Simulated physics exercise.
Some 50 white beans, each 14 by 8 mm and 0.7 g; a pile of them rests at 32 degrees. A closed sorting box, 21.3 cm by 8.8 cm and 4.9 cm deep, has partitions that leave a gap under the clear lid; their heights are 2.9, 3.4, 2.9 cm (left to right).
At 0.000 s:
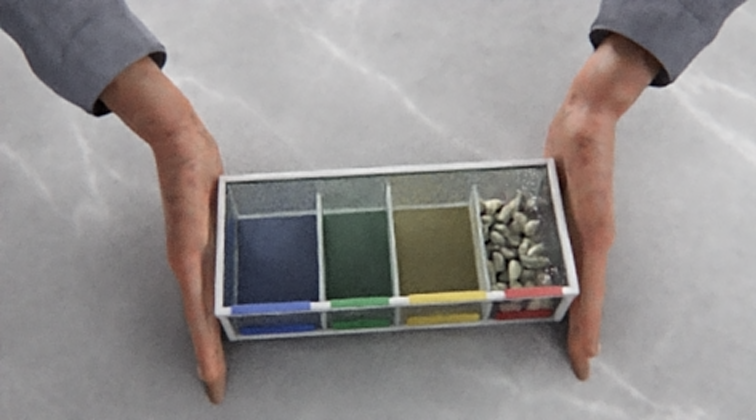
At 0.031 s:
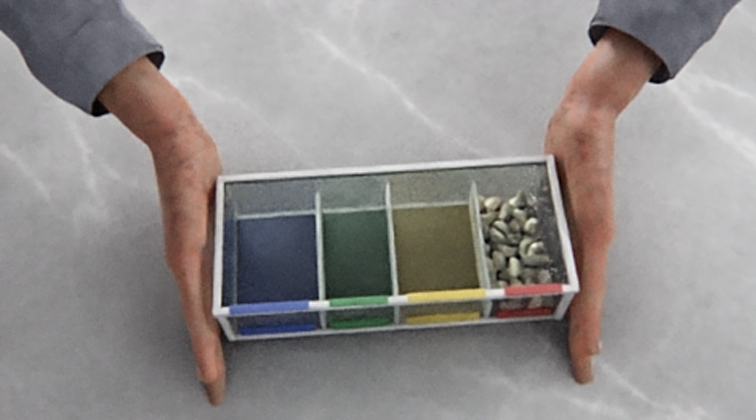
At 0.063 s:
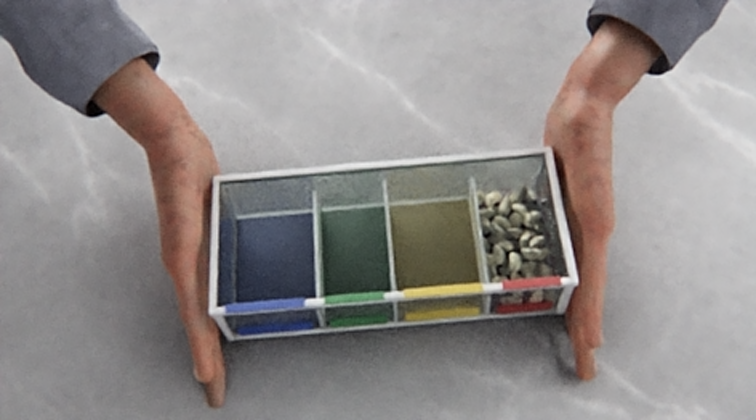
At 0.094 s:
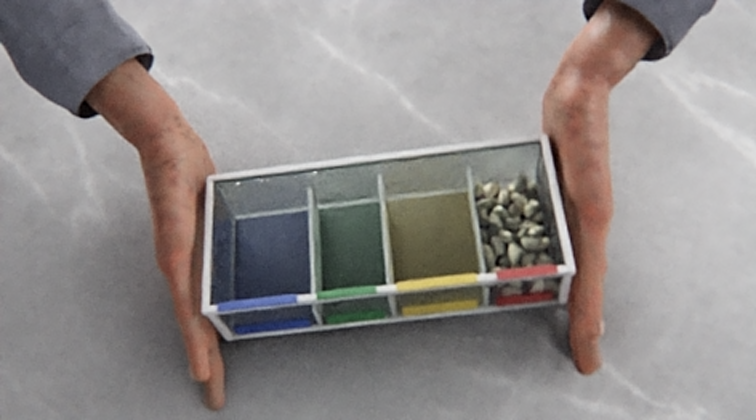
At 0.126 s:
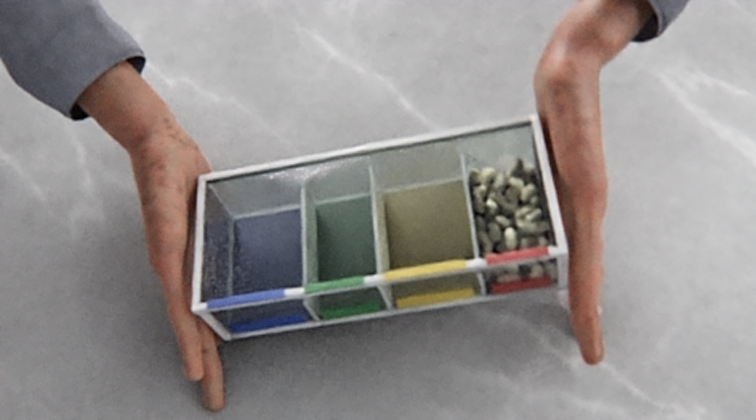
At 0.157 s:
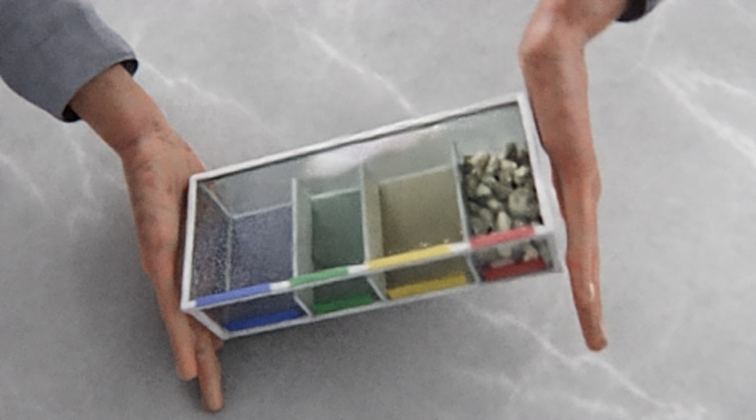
A clear-lidded box with white edges tilts between two grey-sleeved hands, seen from above over a pale grey marble surface. It has four compartments marked blue, green, yellow and red from left to right, with a pile of whitish beans in the red one at the far right. Level at first, the box turns slowly, then faster, its right end rising as the hands move with it, while the view stays still.
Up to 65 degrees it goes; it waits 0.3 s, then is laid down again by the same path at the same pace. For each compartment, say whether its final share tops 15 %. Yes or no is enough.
Red, yes; blue, no; green, no; yellow, yes.
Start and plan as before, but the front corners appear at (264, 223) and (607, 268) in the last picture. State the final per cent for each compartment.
In the end red holds 100 %, blue holds 0 %, green holds 0 % and yellow holds 0 %.
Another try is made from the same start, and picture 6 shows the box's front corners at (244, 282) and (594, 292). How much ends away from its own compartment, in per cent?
I'd put it at about 0 per cent.
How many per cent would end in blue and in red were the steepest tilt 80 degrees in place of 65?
With that change it's blue at 30 per cent and red at 40 per cent.
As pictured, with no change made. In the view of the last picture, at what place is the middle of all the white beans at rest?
(488, 239).
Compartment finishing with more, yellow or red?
The larger amount is in the red one.
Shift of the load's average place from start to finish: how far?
I'd say close to 2.5 cm in total.
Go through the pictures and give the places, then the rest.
Box tilt 0 degrees, front corners at (222, 310) and (570, 289); red 100 %, in the first picture.
Box tilt 1 degrees, front corners at (221, 310) and (570, 286), in the second picture.
Box tilt 3 degrees, front corners at (216, 309) and (570, 279), lowest corner left back, in the third picture.
Box tilt 7 degrees, front corners at (210, 307) and (567, 267), lowest corner left back, in the fourth picture.
Box tilt 12 degrees, front corners at (200, 306) and (559, 249), lowest corner left back, in the fifth picture.
Box tilt 18 degrees, front corners at (189, 304) and (545, 228), lowest corner left back; red 100 %. The box's pace is about 190 degrees a second, in the sixth picture.
After 0.64 s, tilt 65 degrees; red 80 %, yellow 20 %.
After 0.96 s, tilt 40 degrees; red 75 %, yellow 25 %.
Then, at 1.38 s, tilt 0 degrees; red 75 %, yellow 25 %.
By 1.8 s all is still; red 75 %, blue 0 %, green 0 %, yellow 25 %.
